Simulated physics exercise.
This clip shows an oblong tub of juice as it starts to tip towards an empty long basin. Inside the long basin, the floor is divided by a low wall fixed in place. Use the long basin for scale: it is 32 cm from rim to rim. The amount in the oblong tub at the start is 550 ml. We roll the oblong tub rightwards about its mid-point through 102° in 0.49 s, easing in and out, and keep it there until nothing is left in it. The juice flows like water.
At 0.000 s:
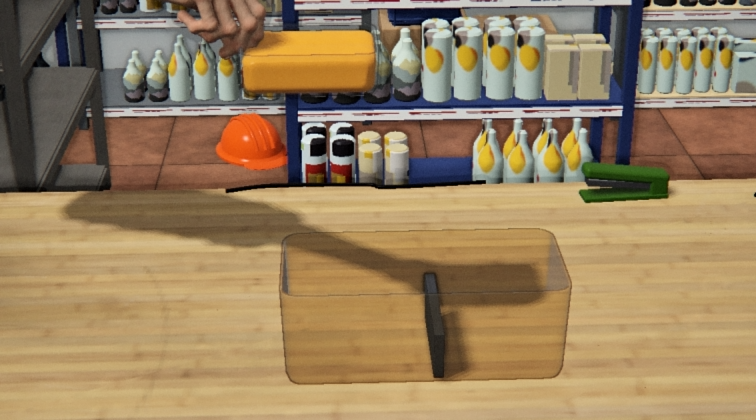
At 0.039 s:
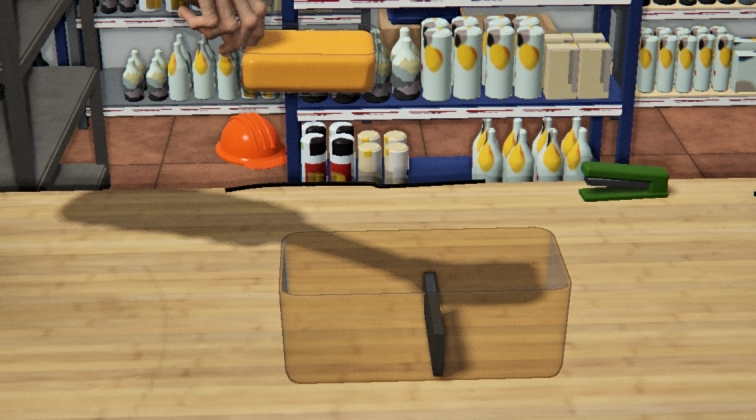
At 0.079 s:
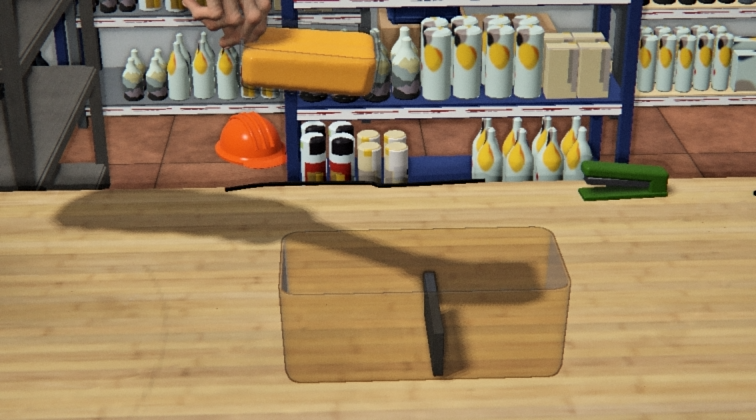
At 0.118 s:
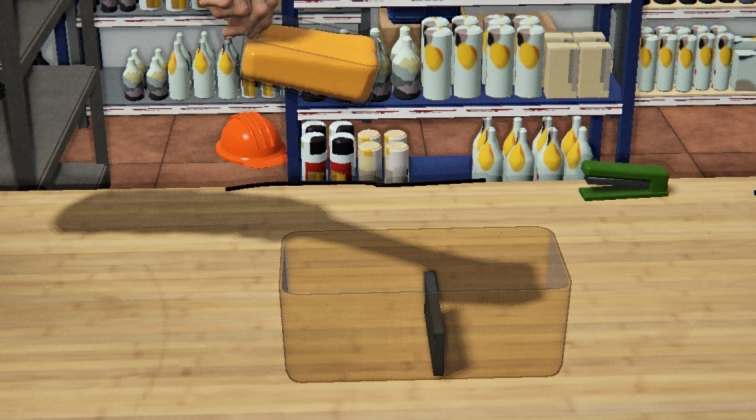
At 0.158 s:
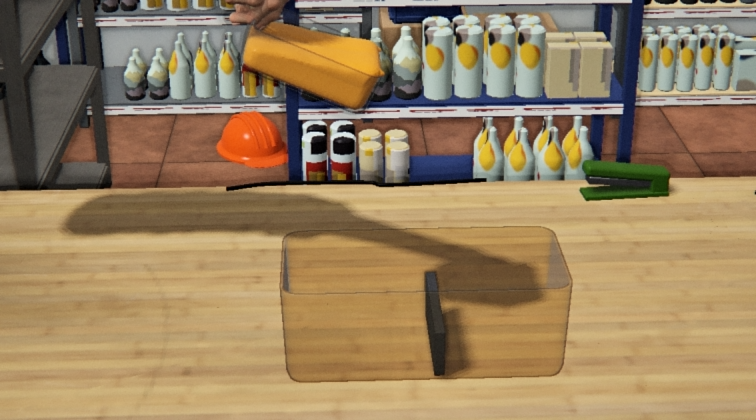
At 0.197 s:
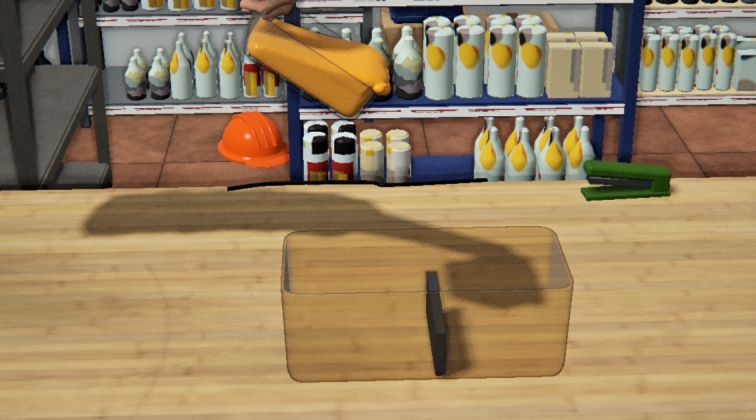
We see a hand beside an orange oblong tub above an empty, see-through basin with a dark upright divider on a wooden counter; the tub tilts rightwards, slowly then faster, and a little juice passes its lowered rim.
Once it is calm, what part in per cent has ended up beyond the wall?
About 62 per cent ends up there.
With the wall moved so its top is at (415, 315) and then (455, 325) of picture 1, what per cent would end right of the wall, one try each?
Some 70 in a hundred, then some 30 in a hundred.
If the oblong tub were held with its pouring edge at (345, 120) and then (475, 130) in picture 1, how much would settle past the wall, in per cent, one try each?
I'd say 5 percent on the first go, 80 percent on the next.
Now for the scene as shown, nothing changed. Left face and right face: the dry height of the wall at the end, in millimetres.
For the left, around 52 mm; for the right, around 42 mm.
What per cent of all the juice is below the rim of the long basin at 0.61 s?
Value: Approx. 88 %.
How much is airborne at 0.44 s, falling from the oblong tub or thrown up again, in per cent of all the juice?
Share: Roughly 76 per cent.
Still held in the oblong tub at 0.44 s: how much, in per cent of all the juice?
Fraction remaining: Approx. 7 per cent.
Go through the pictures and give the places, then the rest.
It leans 0°; its right rim is at (376, 40); the juice meets the walls at (245, 45) and (375, 43); the long basin's rim runs from (282, 265) to (562, 260); the wall's top is at (434, 304), in the first frame.
It leans 2°; its right rim is at (376, 41); the juice meets the walls at (244, 44) and (375, 43), in the second frame.
It leans 6°; its right rim is at (377, 46); the juice meets the walls at (245, 40) and (375, 46), in the third frame.
It leans 14°; its right rim is at (379, 54); the juice meets the walls at (245, 37) and (377, 49), in the fourth frame.
It leans 24°; its right rim is at (379, 65); the juice meets the walls at (248, 34) and (368, 52); 3 per cent is over the edge, in the fifth frame.
It leans 36°; its right rim is at (376, 78); the juice meets the walls at (249, 29) and (356, 54); 10 per cent is over the edge, in the sixth frame.
By 0.44 s the tilt is 99° and 7 per cent is still to pour, 5 is left of the wall and 12 right of it.
By 0.61 s the tilt is 102° and 1 per cent is still to pour, 17 is left of the wall and 71 right of it.
By 0.79 s the tilt is 102° and 0 per cent is still to pour, 26 is left of the wall and 62 right of it.
By 0.99 s the tilt is 102° and 0 per cent is still to pour, 29 is left of the wall and 62 right of it.
At rest 29 per cent lies left of the wall, 62 right of it and 9 outside.
